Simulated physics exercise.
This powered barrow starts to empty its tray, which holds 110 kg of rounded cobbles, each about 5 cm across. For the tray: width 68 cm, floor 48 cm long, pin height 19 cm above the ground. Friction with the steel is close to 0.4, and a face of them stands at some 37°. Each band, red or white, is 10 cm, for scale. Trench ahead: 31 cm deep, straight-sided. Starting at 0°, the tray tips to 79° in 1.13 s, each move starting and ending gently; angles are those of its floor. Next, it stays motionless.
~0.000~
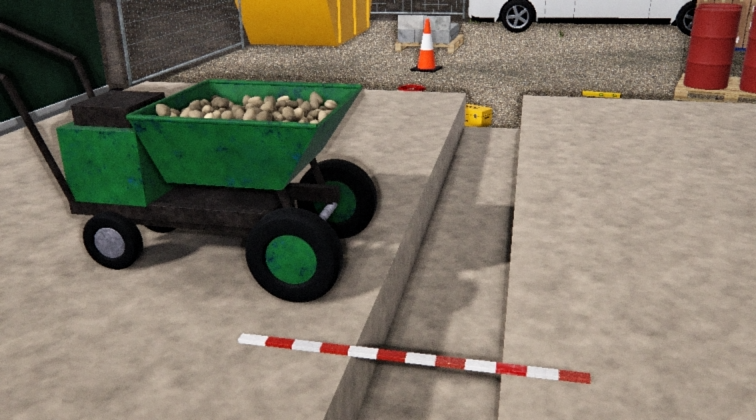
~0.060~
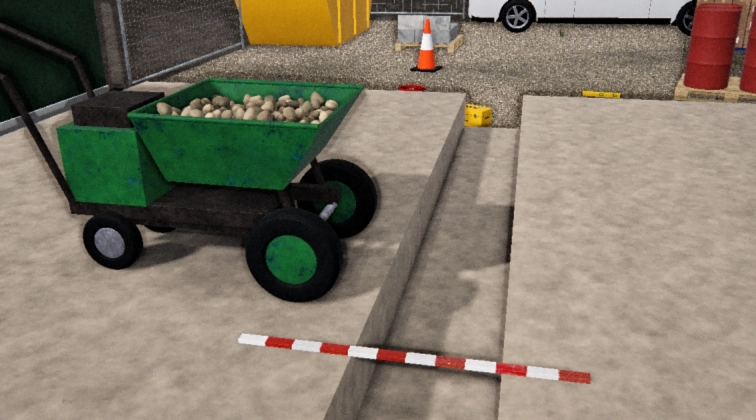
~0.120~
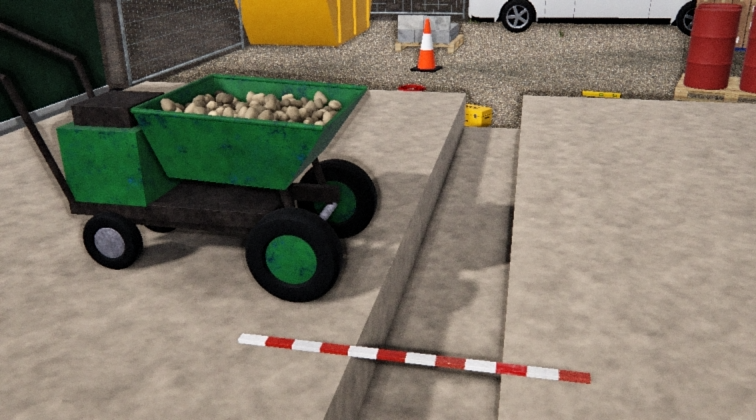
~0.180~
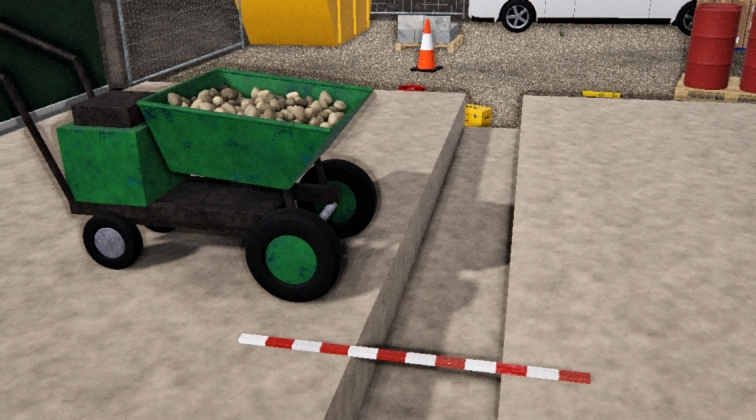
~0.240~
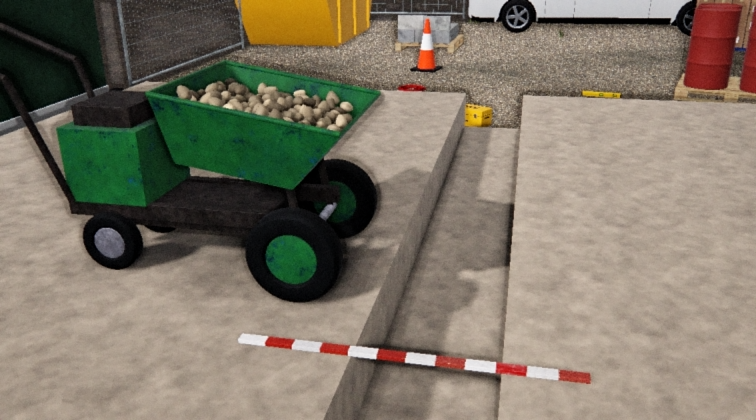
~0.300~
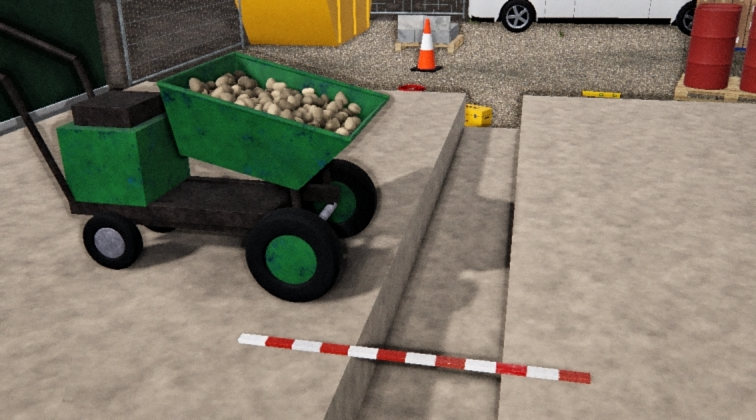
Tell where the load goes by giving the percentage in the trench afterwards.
About 81 per cent of the load is in the trench.
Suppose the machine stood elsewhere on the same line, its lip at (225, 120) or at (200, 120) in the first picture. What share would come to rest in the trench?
100 % and 75 %.
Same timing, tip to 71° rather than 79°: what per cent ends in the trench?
With that change, near 80 per cent.
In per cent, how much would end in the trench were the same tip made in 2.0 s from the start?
I'd put it at roughly 90 per cent.
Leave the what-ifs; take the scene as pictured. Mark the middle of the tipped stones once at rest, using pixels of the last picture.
Around (478, 331).
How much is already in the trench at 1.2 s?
45 per cent or so by then.
After 0.9 s the floor is at 67°; 99 % in the tray, 1 % in the trench; the foremost stones are at (448, 217).
After 1.2 s the floor is at 79°; 44 % in the tray, 43 % in the trench, 13 % past the trench; the foremost stones are at (577, 296).
After 1.6 s the floor is at 79°; 13 % in the tray, 68 % in the trench, 19 % past the trench; the foremost stones are at (670, 290).
After 3.5 s the floor is at 79°; 0 % in the tray, 81 % in the trench, 19 % past the trench; the foremost stones are at (711, 285).
